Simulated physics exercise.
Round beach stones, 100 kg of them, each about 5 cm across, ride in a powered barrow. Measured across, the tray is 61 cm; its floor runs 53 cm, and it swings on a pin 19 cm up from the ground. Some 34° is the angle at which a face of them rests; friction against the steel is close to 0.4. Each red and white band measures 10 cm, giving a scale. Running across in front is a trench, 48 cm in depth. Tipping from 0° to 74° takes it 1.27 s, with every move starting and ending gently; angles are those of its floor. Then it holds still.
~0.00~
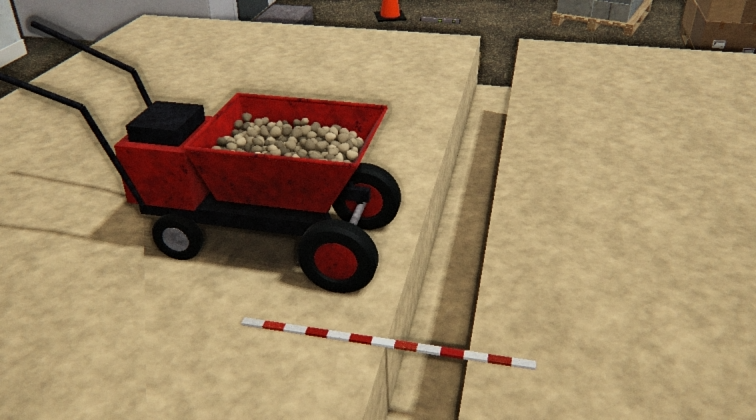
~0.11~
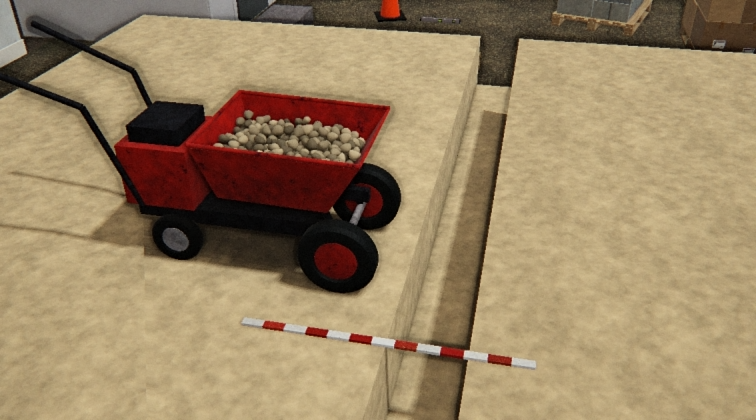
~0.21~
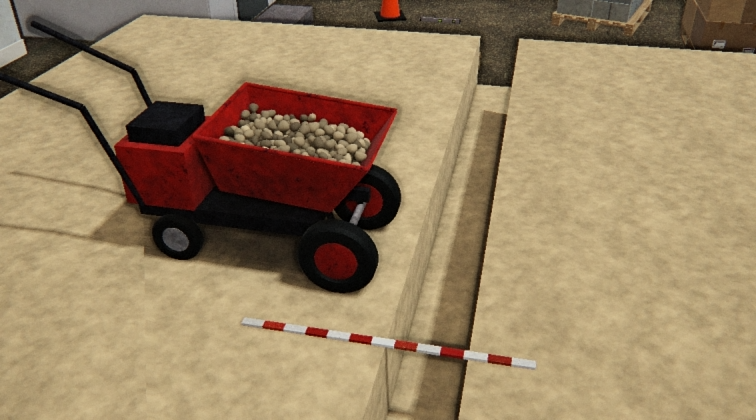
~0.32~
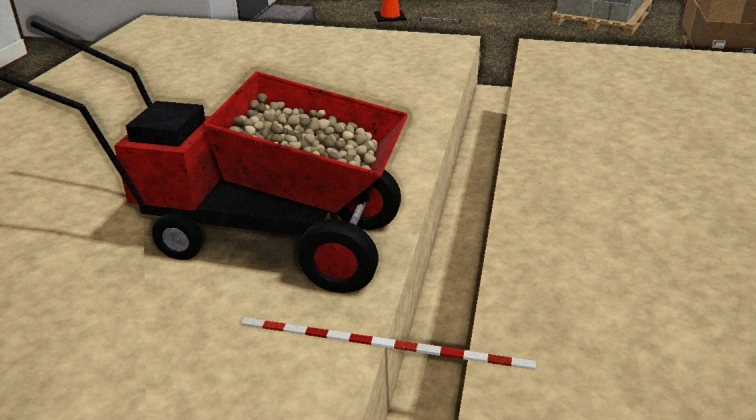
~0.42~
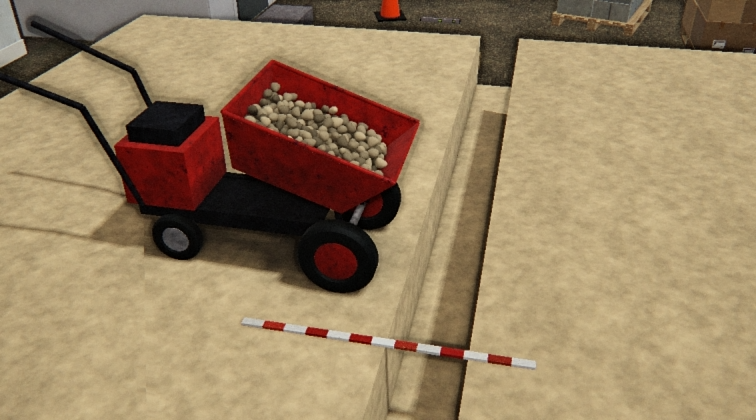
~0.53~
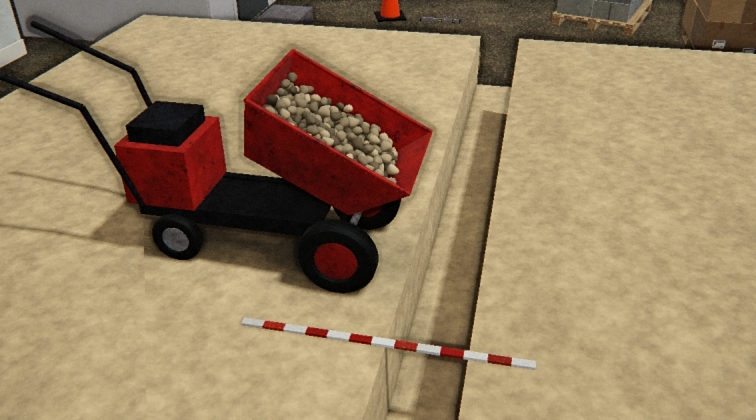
A red powered barrow loaded with round beach stones stood beside a trench, and its tray slowly tilted up at the left end, leaning farther toward the trench on the right with the stones still inside.
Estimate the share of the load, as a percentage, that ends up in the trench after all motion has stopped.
Roughly 41 per cent of the load ends up there.
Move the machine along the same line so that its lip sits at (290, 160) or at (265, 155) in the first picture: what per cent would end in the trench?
Estimates: 100 % then 85 %.
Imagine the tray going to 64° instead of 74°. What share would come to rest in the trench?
Close to 35 per cent then.
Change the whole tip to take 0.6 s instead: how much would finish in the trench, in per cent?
Roughly 25 per cent would.
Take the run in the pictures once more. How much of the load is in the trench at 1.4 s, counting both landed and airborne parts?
Around 10 per cent of it, at that instant.
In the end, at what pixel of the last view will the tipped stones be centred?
I'd point somewhere around (502, 271).
After 0.9 s the floor is at 62°; 100 % in the tray; the foremost stones are at (449, 213).
After 1.4 s the floor is at 74°; 52 % in the tray, 8 % in the trench, 40 % past the trench; the foremost stones are at (569, 277).
After 1.7 s the floor is at 74°; 23 % in the tray, 18 % in the trench, 59 % past the trench; the foremost stones are at (666, 301).
After 3.7 s the floor is at 74°; 0 % in the tray, 41 % in the trench, 59 % past the trench; the foremost stones are at (743, 314).
